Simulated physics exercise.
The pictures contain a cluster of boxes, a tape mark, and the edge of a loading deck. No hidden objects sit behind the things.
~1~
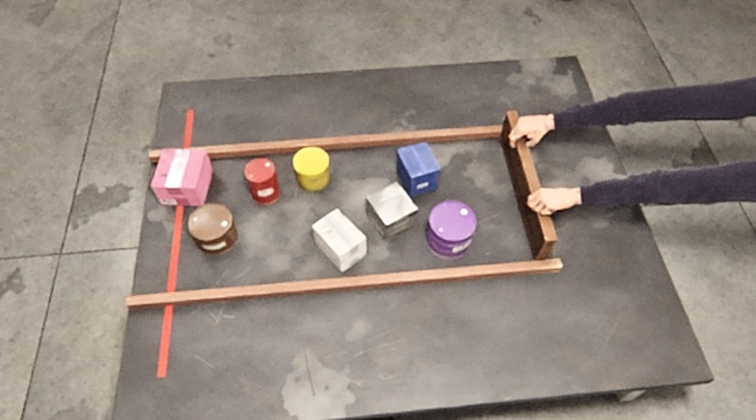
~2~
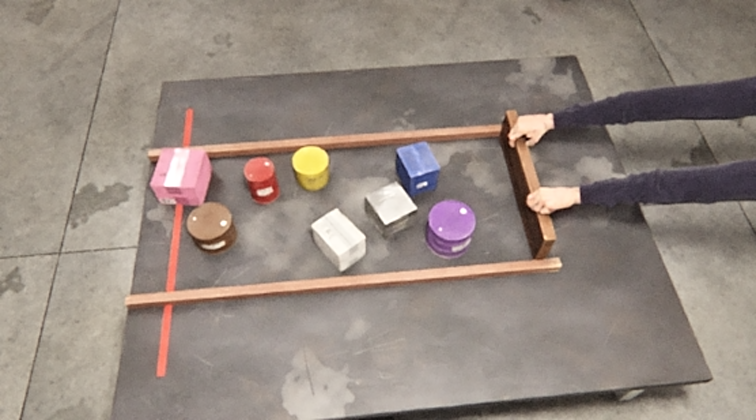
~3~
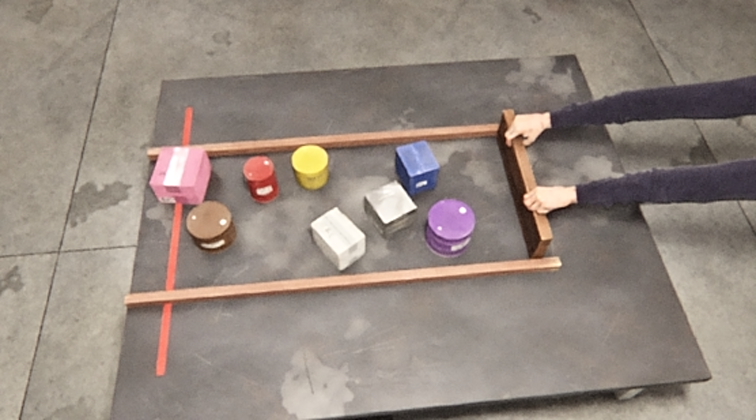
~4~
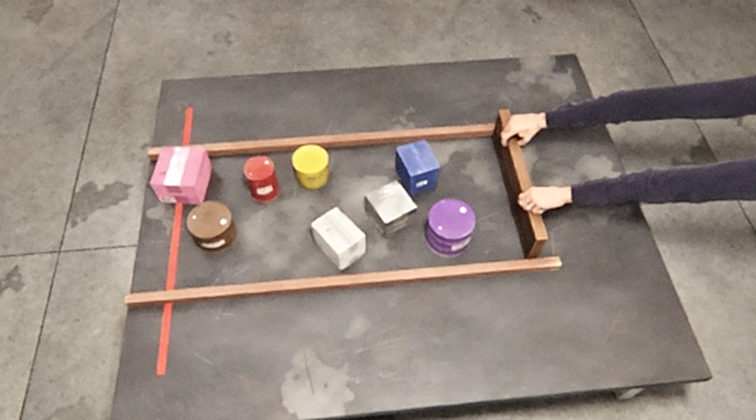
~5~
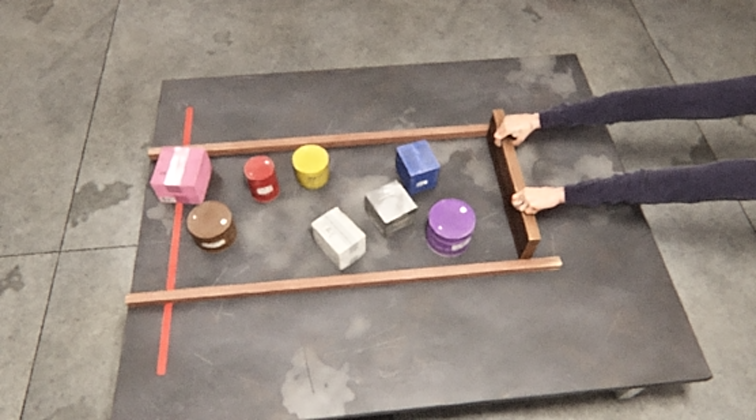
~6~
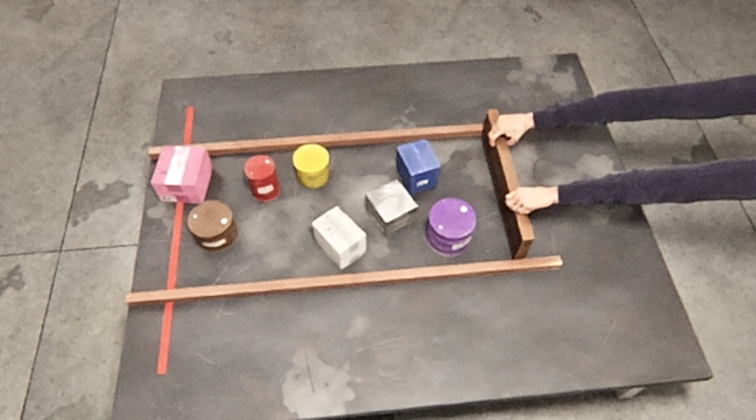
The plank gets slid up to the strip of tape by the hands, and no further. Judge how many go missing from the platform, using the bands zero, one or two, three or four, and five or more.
The drop will claim five or more of them.
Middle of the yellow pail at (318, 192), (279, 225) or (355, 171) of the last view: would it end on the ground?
Going through the three places, it drops down; drops down; drops down.
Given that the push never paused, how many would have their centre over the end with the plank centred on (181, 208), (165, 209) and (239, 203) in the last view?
Respectively 5, 5 and 0.
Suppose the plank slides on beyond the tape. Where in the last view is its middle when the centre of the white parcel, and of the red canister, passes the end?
Roughly at (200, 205) and roughly at (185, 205).
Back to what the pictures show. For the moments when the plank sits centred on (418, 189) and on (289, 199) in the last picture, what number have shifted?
Counts: 3 and 7.
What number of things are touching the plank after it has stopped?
Result: 3 in all.
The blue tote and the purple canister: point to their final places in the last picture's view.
Middles: Around (161, 178) and around (144, 258).
A little later, none off yet; pink box at rest near (183, 175); brown canister at rest near (213, 226); red canister at rest near (263, 179).
Next, none off yet; pink box at rest near (183, 175); brown canister shifted a little near (195, 224); red canister shifted about its own width near (220, 191).
When it is over, the number that fall off is five or more; down, white parcel, yellow pail, red canister, brown canister and pink box.
